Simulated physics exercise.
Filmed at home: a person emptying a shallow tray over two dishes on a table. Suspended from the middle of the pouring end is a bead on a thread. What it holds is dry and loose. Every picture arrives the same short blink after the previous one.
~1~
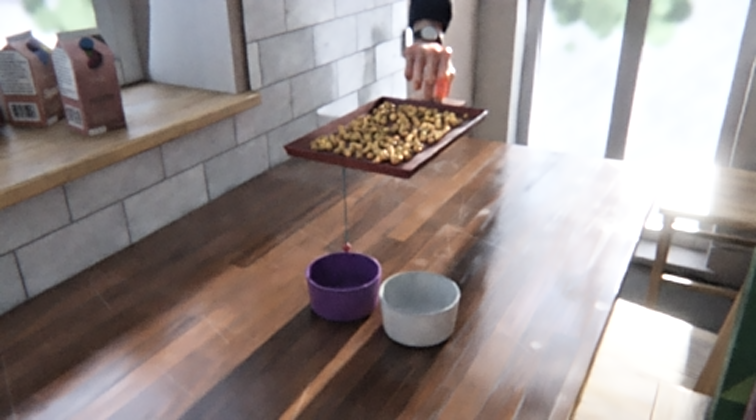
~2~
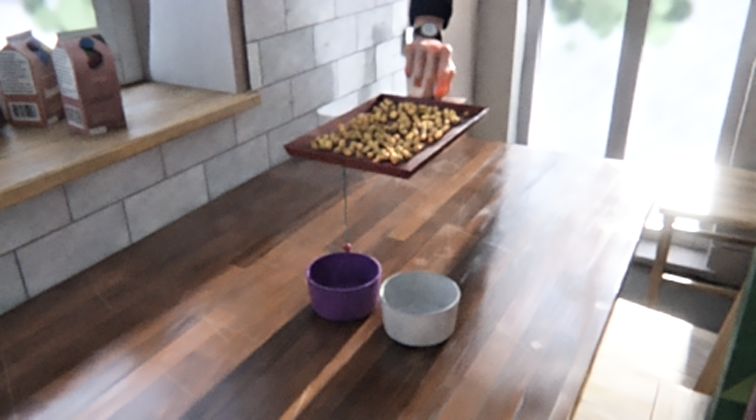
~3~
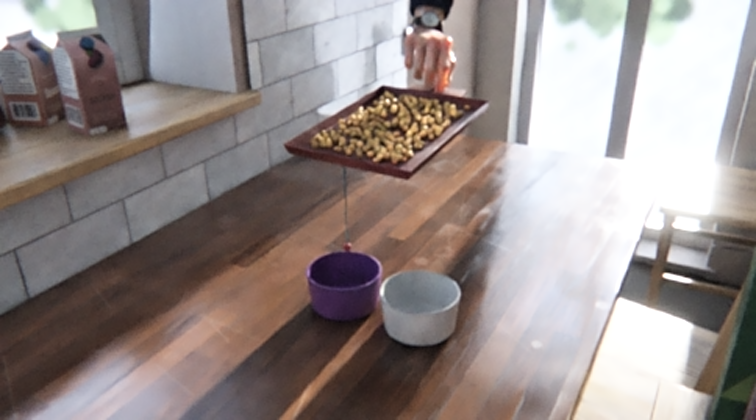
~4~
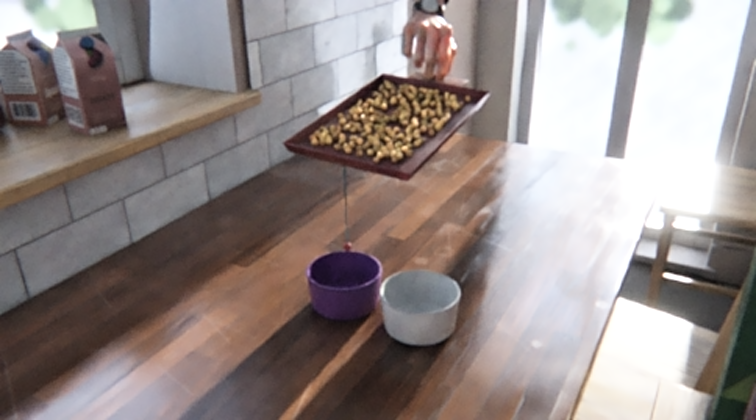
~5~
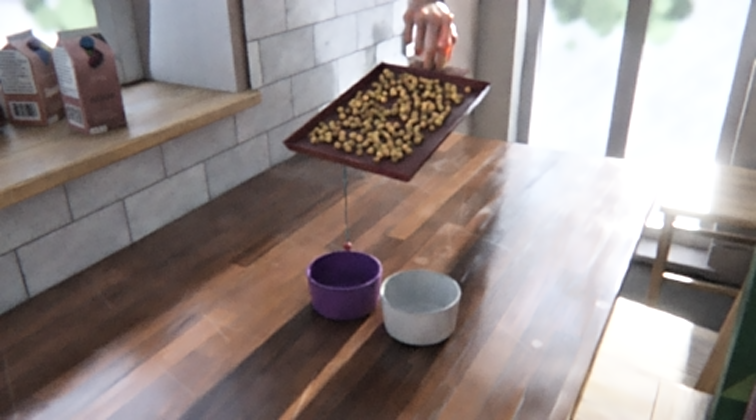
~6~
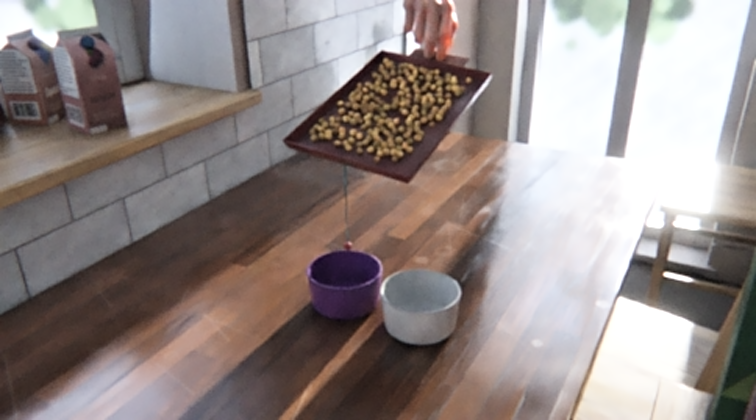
At a wooden table, a hand raising the far end of a shallow tray of dried chickpeas above purple and pale grey dishes.
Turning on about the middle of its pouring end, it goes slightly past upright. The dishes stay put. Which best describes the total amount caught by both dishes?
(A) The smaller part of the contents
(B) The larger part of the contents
The answer is B.
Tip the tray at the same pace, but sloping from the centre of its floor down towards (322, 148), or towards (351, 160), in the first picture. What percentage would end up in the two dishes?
Lab note: Try one about 0 %, try two about 40 %.
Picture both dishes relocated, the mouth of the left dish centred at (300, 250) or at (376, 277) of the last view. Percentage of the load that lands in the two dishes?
Roughly 50% first, roughly 80% second.
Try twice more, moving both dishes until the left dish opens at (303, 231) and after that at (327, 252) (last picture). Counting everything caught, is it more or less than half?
Short of half and then the bulk of it.
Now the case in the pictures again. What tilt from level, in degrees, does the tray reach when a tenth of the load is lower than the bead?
Somewhere around 75 degrees.
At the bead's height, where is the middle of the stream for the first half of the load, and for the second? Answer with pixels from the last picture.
It goes through near (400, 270) first, then near (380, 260).
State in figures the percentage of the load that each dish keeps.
The left dish has 30 per cent, the right dish has 50.
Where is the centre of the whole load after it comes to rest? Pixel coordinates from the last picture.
Somewhere around (393, 312) in the final view.
Just after the last frame, tray tipped steeply; almost all on the tray; just a few in the air.
A moment on, tray tipped right over; the larger part on the tray; about a tenth in the right dish; just a few in the left dish; just a few outside both; just a few in the air.
Further on, tray tipped past a quarter turn; roughly half in the right dish; roughly a third in the left dish; roughly a quarter outside both.
When it is over, tray tipped past a quarter turn; roughly half in the right dish; roughly a third in the left dish; roughly a quarter outside both.
